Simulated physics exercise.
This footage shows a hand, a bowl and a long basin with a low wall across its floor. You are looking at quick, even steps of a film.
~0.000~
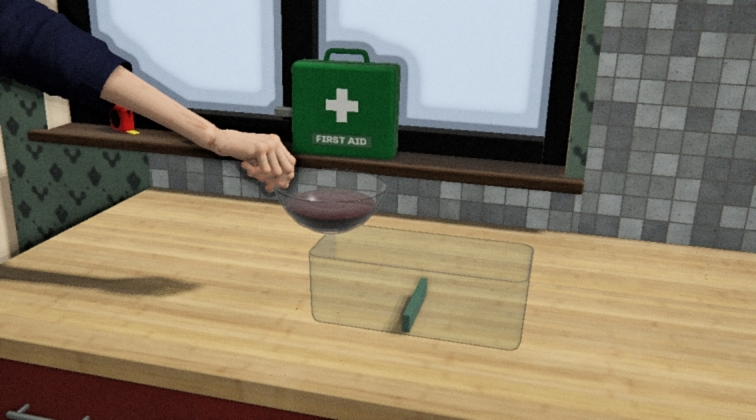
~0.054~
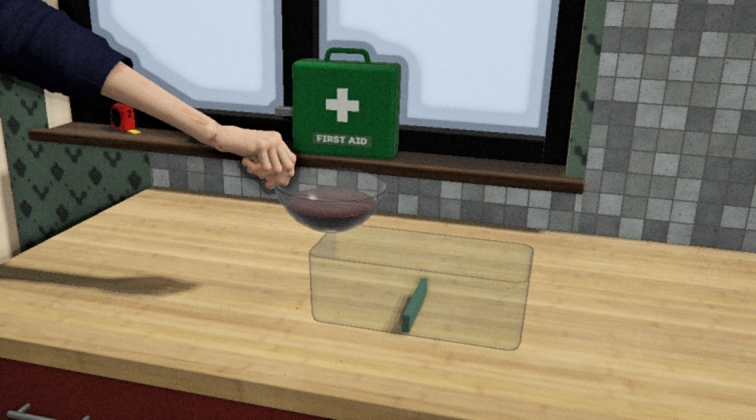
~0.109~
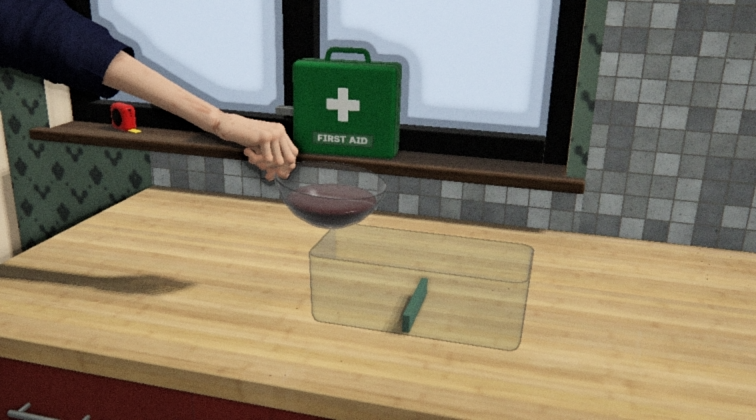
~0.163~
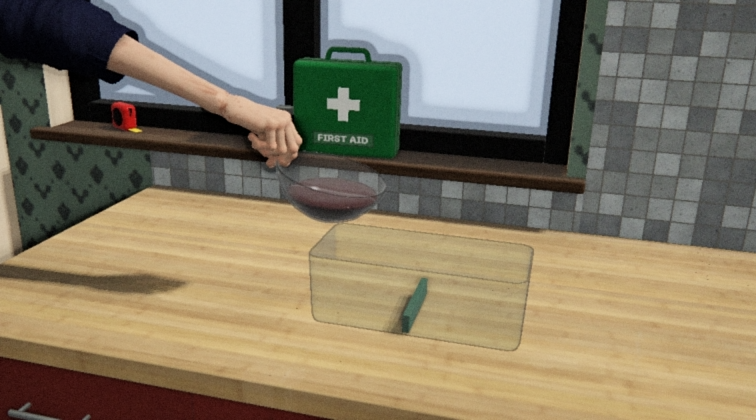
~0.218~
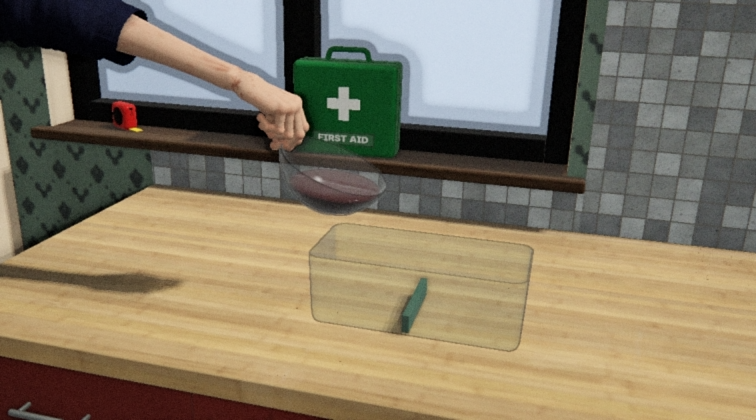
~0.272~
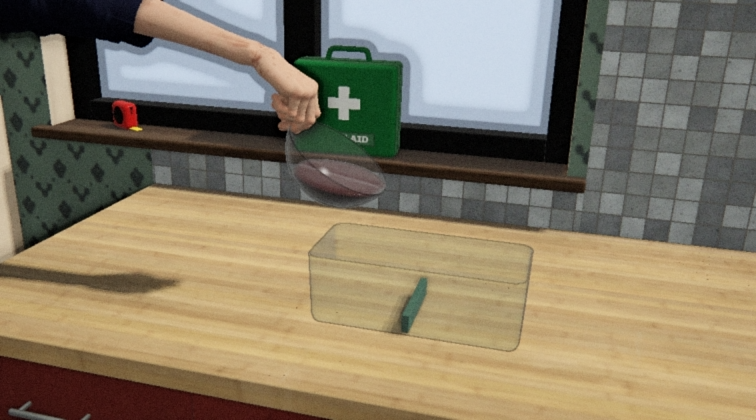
A hand steadily tilts a glass bowl of dark liquid rightward above a clear basin.
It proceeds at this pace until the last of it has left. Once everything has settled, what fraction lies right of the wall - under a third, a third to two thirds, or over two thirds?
I predict a lot ends up right of the wall, past two thirds.
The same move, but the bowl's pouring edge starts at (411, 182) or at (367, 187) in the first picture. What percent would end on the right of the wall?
Near 70 per cent for the first start, near 75 per cent for the second.
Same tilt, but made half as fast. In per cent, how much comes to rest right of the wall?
Around 90 in a hundred.
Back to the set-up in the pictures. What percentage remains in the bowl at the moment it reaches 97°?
It comes to 10 per cent or so.
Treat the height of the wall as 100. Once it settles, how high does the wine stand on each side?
Roughly 10 left of the wall, roughly 50 right of it.
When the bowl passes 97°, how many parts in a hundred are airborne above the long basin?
I'd reckon some 65 per cent.
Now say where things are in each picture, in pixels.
In the first picture, tilt 0°; pouring edge (385, 191); surface from (289, 197) to (377, 206); the long basin's rim runs from (322, 239) to (531, 264); the wall's top is at (416, 296).
In the second picture, tilt 1°; pouring edge (385, 192); surface from (289, 196) to (377, 206).
In the third picture, tilt 6°; pouring edge (385, 192); surface from (290, 191) to (378, 202).
In the fourth picture, tilt 13°; pouring edge (385, 192); surface from (290, 184) to (379, 197).
In the fifth picture, tilt 22°; pouring edge (384, 192); surface from (292, 174) to (381, 192).
In the sixth picture, tilt 33°; pouring edge (384, 192); surface from (297, 163) to (385, 186).
A moment on, the bowl is tipped on its side and 11 per cent is still to pour, 1 is left of the wall and 23 right of it.
Next, the bowl is tipped right over and 0 per cent is still to pour, 10 is left of the wall and 86 right of it.
Then the bowl is tipped right over and 0 per cent is still to pour, 20 is left of the wall and 76 right of it.
Later the bowl is tipped right over and 0 per cent is still to pour, 21 is left of the wall and 76 right of it.
Finally, 21 per cent lies left of the wall, 76 right of it and 3 outside.
